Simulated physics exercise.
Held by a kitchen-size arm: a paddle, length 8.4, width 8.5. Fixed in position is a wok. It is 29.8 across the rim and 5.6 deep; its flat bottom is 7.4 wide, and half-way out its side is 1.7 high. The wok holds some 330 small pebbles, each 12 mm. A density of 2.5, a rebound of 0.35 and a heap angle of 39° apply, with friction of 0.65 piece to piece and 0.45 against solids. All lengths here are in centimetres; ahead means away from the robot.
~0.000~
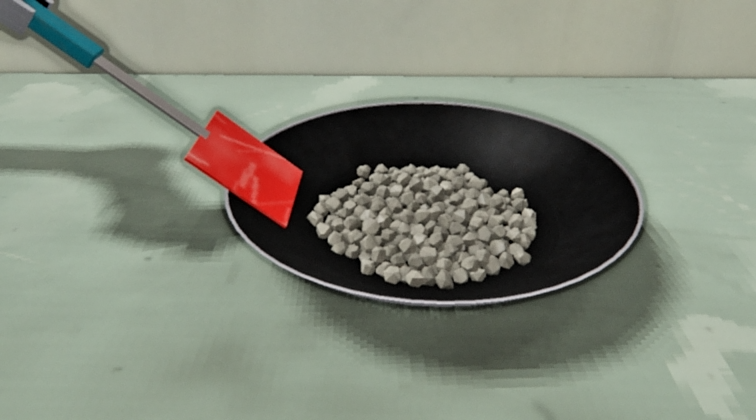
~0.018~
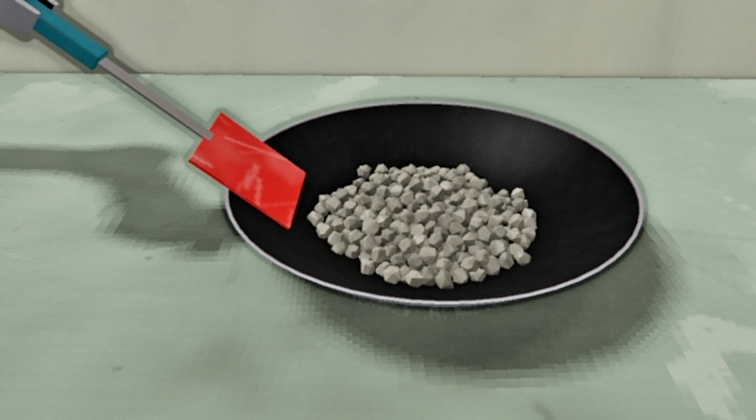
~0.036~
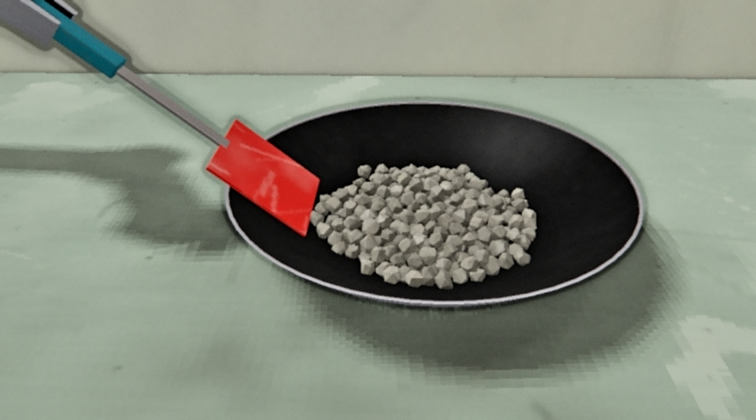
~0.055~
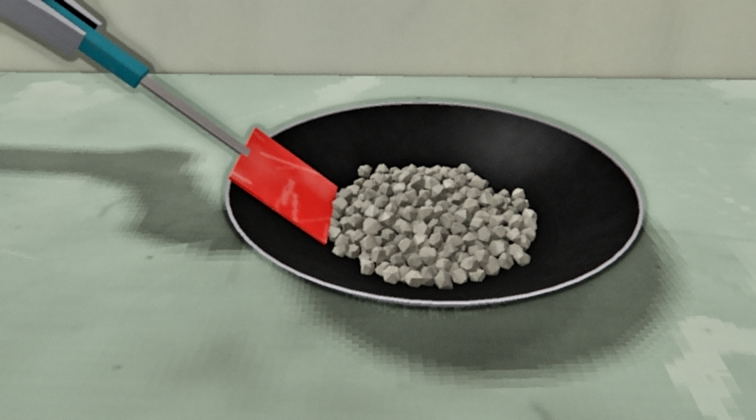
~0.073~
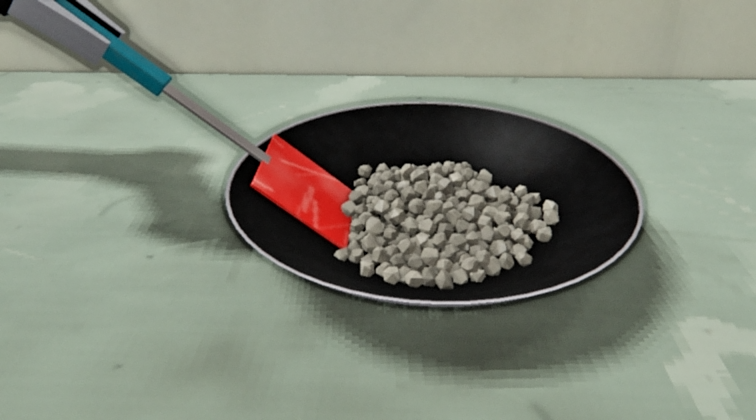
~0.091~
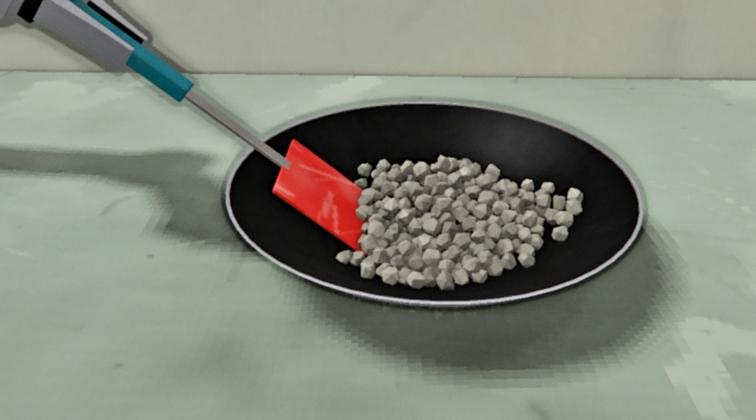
The video shows a robot arm moving a red paddle rightward inside a black wok on a pale green surface, reaching a heap of small grey pebbles and pushing into its left side, as some pebbles shift right.
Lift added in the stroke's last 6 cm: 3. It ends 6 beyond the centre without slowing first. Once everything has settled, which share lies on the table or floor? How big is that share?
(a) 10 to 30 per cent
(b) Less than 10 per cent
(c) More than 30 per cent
Option b: Less than 10 per cent.
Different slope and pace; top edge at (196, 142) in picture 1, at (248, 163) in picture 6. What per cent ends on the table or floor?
About 5 per cent.
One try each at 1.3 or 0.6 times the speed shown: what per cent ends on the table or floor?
Some 15 and 0 per cent.
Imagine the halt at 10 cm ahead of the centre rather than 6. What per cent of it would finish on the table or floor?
Then around 40 per cent.
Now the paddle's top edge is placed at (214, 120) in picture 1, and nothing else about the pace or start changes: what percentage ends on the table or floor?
Roughly 5 percent ends on the table or floor.
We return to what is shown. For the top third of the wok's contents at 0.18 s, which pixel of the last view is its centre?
Near pixel (545, 194).
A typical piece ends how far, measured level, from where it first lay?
8 cm.
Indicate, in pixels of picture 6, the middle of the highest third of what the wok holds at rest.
I'd say around pixel (568, 189).
After 0.14 s, sloping 40°, highest piece 6 above the table; 327 in the wok.
After 0.18 s, sloping 40°, highest piece 7 above the table; 326 in the wok, 1 on the blade or in flight.
After 0.40 s, sloping 40°, highest piece 7 above the table; 311 in the wok, 13 on the table or floor, 3 on the blade or in flight.
After 1.45 s, sloping 40°, highest piece 7 above the table; 311 in the wok, 16 on the table or floor.
In the end, 311 in the wok, 16 on the table or floor. That is 5 % on the table or floor.
